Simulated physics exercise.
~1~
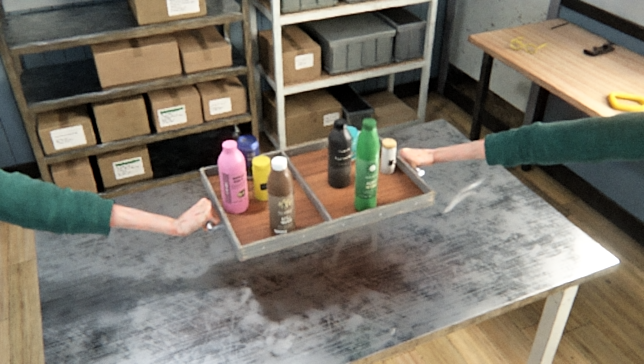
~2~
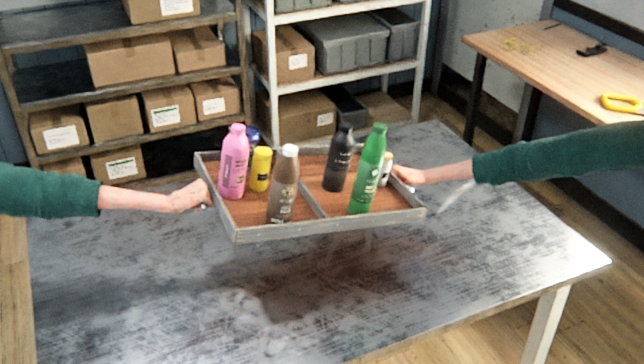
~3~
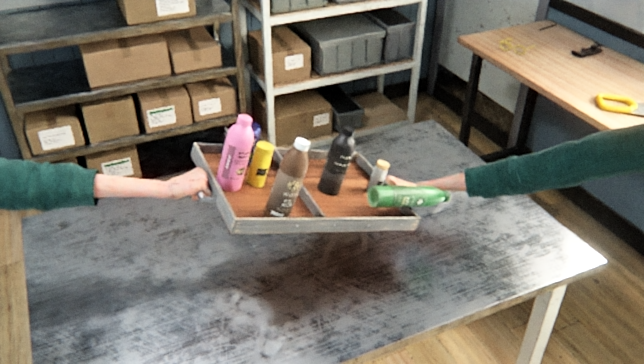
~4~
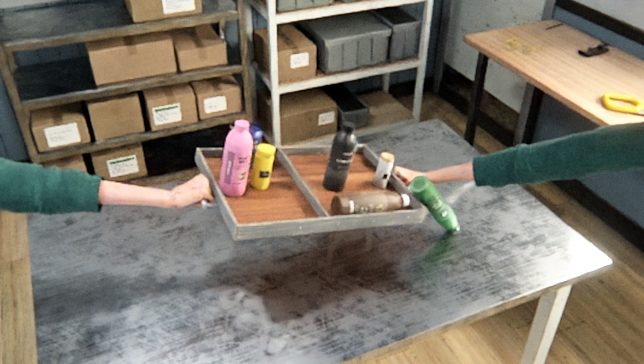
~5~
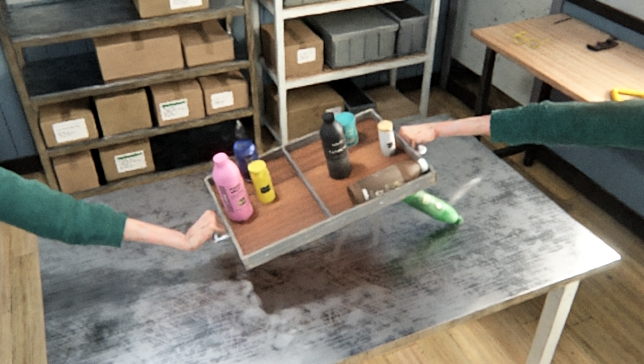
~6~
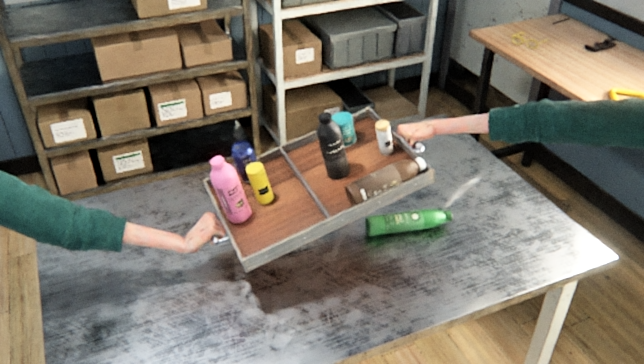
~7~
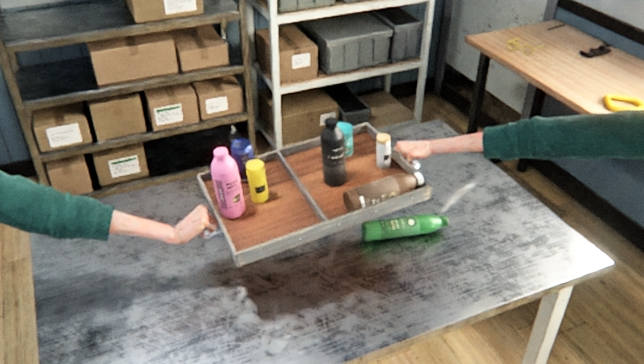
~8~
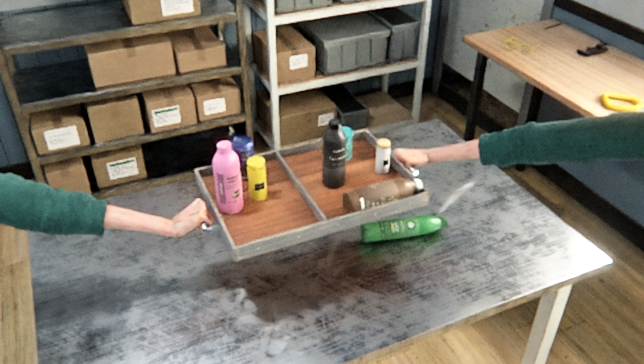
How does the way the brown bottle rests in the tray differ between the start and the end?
At the start the brown bottle stands upright in the tray, but by the end it is lying on its side there.
